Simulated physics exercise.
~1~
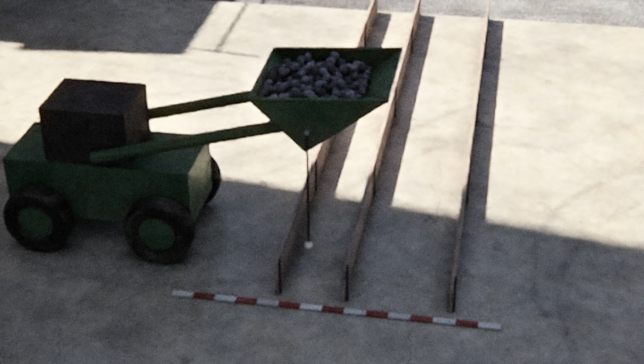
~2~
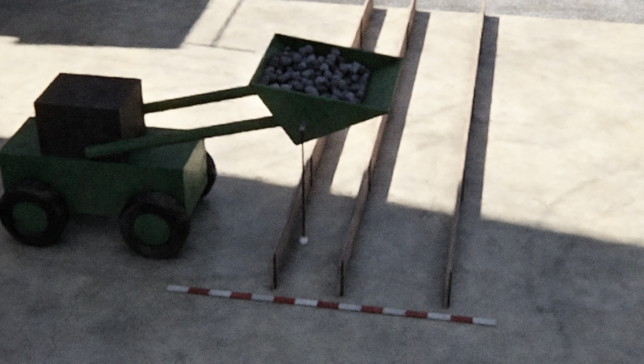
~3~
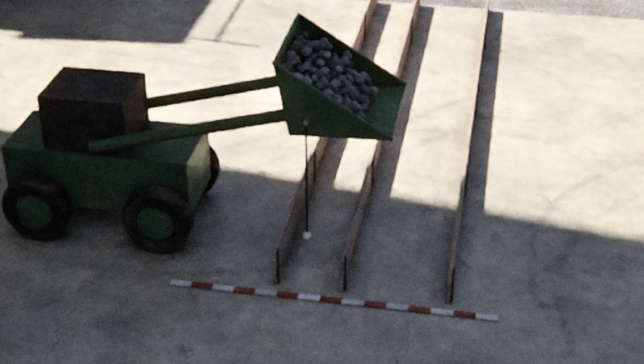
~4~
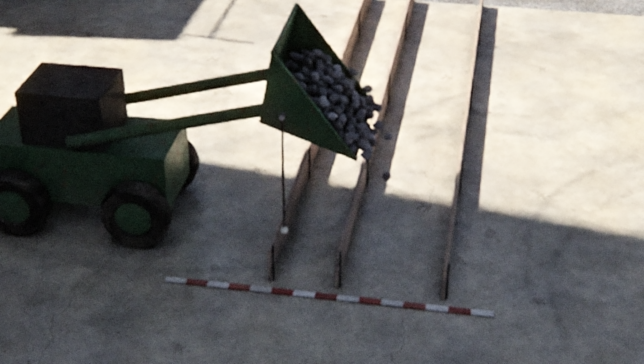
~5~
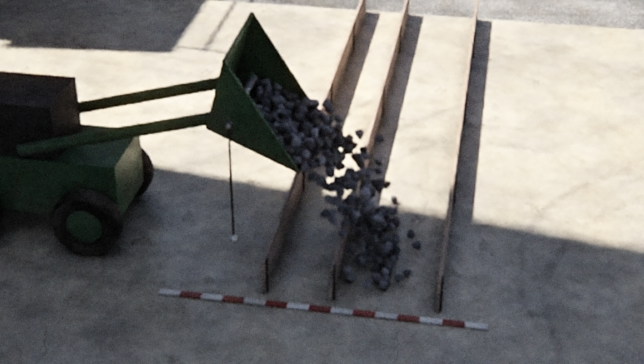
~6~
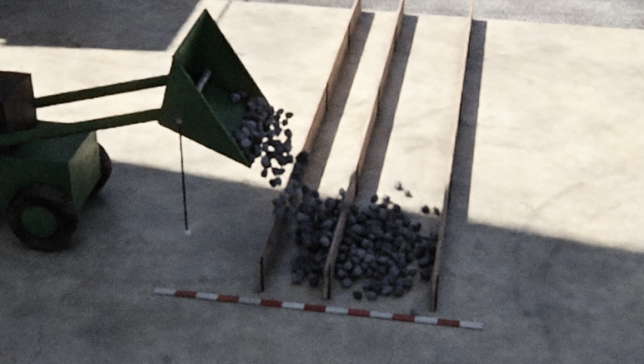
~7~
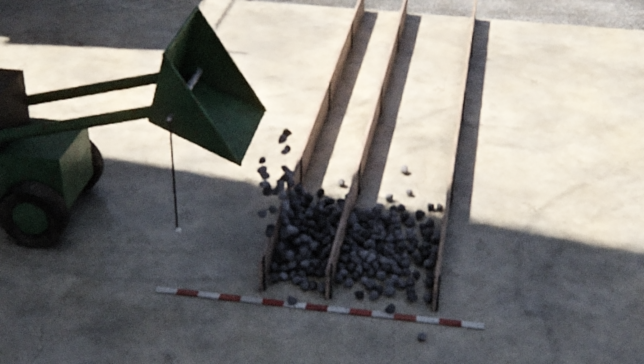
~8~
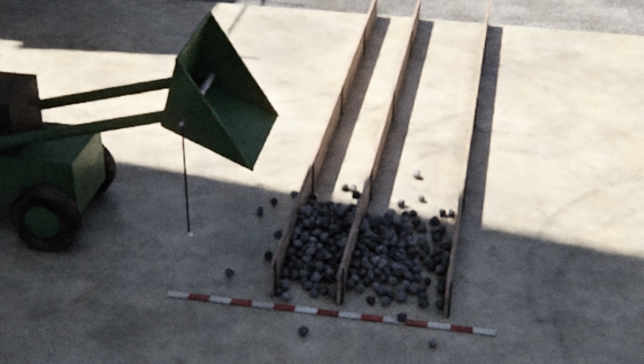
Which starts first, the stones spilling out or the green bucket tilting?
The green bucket starts tilting first, and the stones spill out only once it is steeply tipped.
A green loader tips its bucket and backs left, leaving dark stones heaped mostly between planks.
